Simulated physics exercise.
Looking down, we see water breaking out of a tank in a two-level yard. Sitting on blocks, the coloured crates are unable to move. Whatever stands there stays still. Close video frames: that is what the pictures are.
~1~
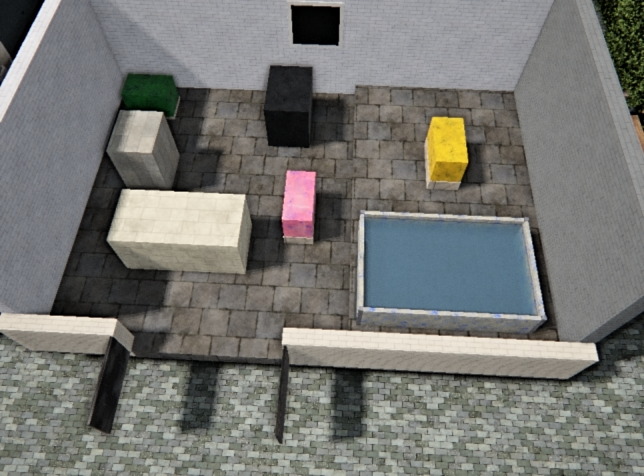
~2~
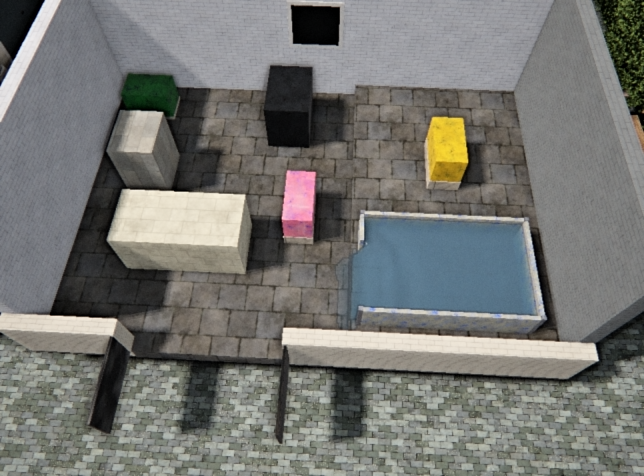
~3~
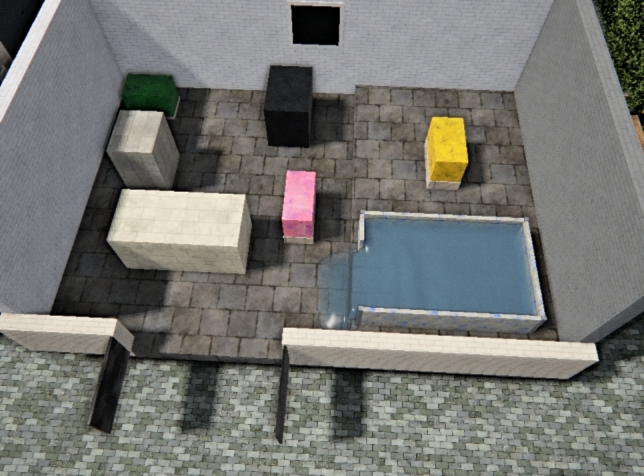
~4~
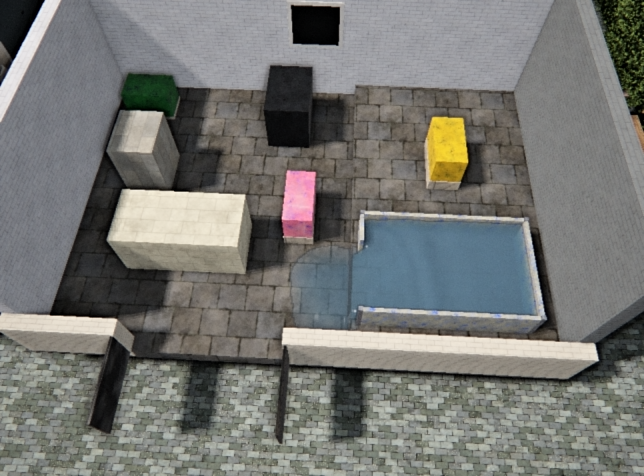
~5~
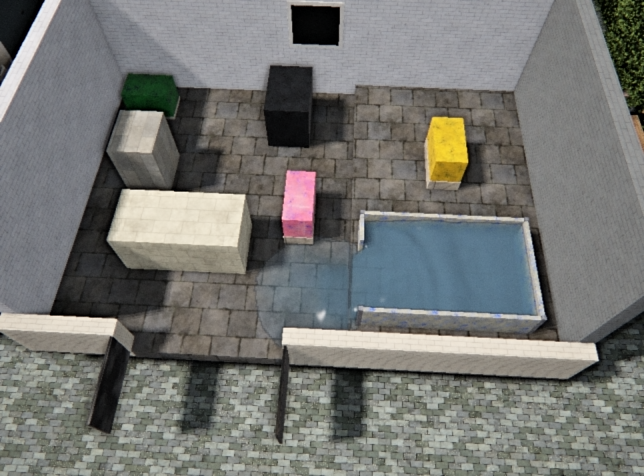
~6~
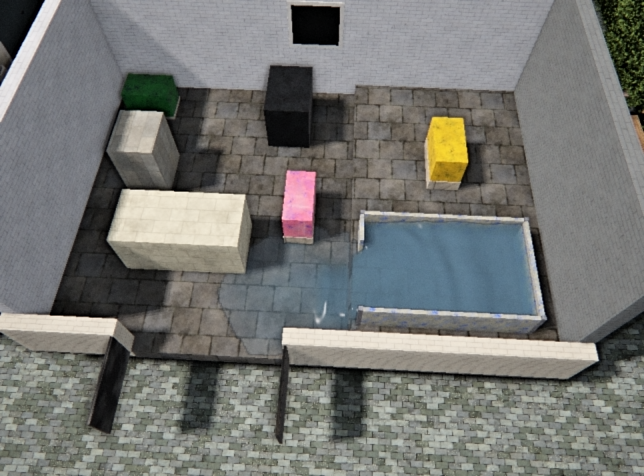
Water breaks out through the left side of a pale-rimmed tank at the right of a walled, stone-paved yard, seen from high above by a camera that stays still. A pink crate stands near the middle, with yellow to the right, black and green behind, and pale blocks at left. The water, still at first, pours through the gap and spreads leftward across the paving in a thin sheet, while the crates stay put.
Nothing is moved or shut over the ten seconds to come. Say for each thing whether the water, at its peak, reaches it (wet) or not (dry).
Yellow crate: Dry; green crate: Wet; pink crate: Dry.
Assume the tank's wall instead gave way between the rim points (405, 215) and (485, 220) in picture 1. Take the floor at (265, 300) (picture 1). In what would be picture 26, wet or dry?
Untouched.
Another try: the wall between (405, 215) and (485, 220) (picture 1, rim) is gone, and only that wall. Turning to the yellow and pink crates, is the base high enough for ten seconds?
As I see it, the yellow one gets reached, and the pink one is not reached.
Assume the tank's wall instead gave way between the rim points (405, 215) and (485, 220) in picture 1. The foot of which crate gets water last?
The green crate.
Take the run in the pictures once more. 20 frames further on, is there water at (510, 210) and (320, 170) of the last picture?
Dry, wet.
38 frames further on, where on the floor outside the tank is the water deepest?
Near (125, 91).
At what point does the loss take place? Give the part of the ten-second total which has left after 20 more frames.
About 40 %.
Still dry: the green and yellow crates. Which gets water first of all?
First to get wet: The green crate.
A moment on, water covers 20 % of the floor; the yellow crate not reached, the green crate not reached, the pink crate water round its plinth.
Next, water covers 30 % of the floor; the yellow crate not reached, the green crate not reached, the pink crate water round its plinth.
Then, water covers 35 % of the floor; the yellow crate not reached, the green crate not reached, the pink crate water round its plinth.
Later, water covers 60 % of the floor; the yellow crate not reached, the green crate water round its plinth, the pink crate water round its plinth.
In the end, water covers 65 % of the floor; the yellow crate stayed above the water, the green crate was topped, the pink crate stayed above the water.
